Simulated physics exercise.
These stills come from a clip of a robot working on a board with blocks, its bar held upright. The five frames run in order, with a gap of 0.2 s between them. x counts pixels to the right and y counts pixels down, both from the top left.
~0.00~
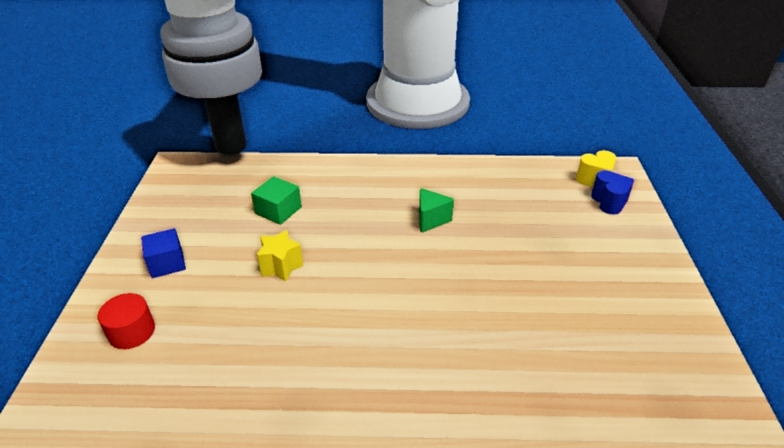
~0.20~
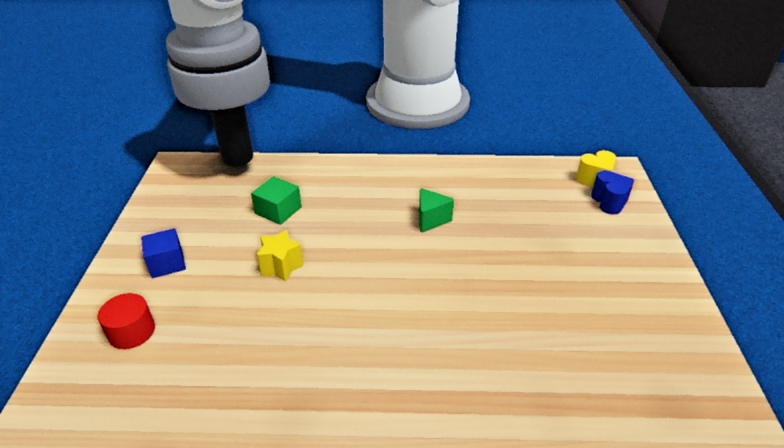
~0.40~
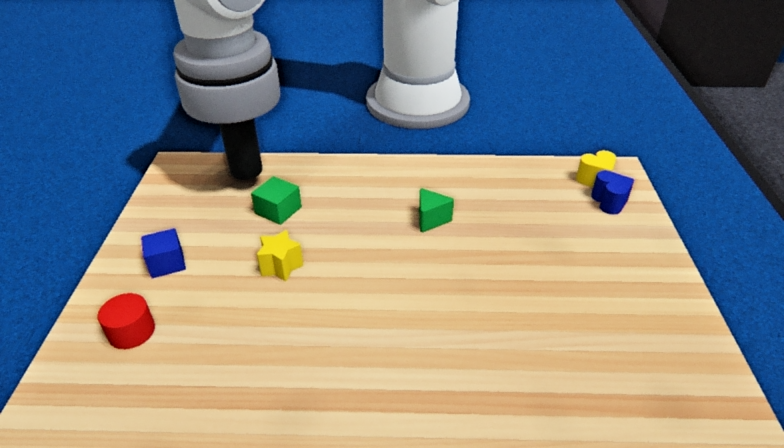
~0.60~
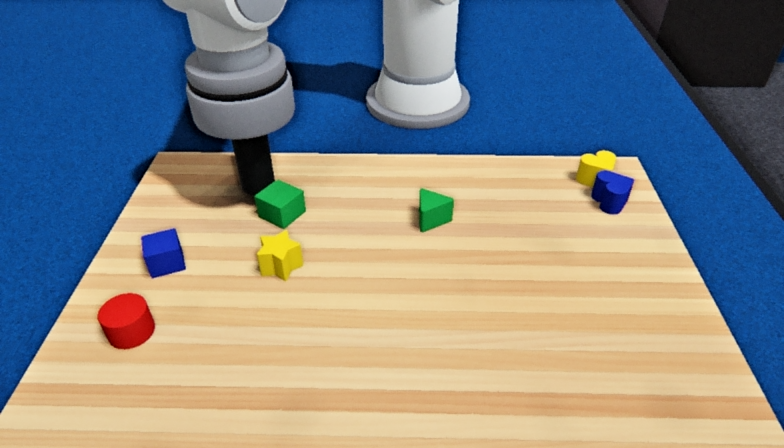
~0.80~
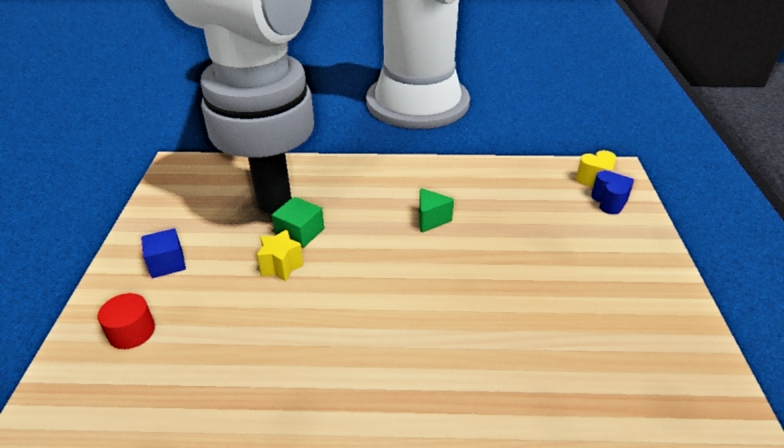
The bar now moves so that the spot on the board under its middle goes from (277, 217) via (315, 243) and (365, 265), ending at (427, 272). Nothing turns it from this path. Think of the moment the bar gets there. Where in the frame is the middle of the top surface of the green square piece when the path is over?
When the path ends, it will be at (378, 274).
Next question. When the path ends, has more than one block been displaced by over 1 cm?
No - that is not the case.
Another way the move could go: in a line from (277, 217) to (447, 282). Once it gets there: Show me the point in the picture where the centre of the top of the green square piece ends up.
So, by the moment the path ends, you'll find the top centre of the green square piece at (358, 259).
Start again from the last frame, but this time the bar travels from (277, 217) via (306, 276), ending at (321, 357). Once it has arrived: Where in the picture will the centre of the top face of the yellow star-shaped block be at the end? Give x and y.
(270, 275)
The first path, step by step. One third of the way, bar at (314, 230); green square piece at (334, 241), turned 20° clockwise.
Two thirds of the way, bar at (364, 252); green square piece at (374, 270), turned 55° clockwise.
At the end, bar at (428, 260); yellow star-shaped block in place; green square piece at (378, 274), turned 65° clockwise.
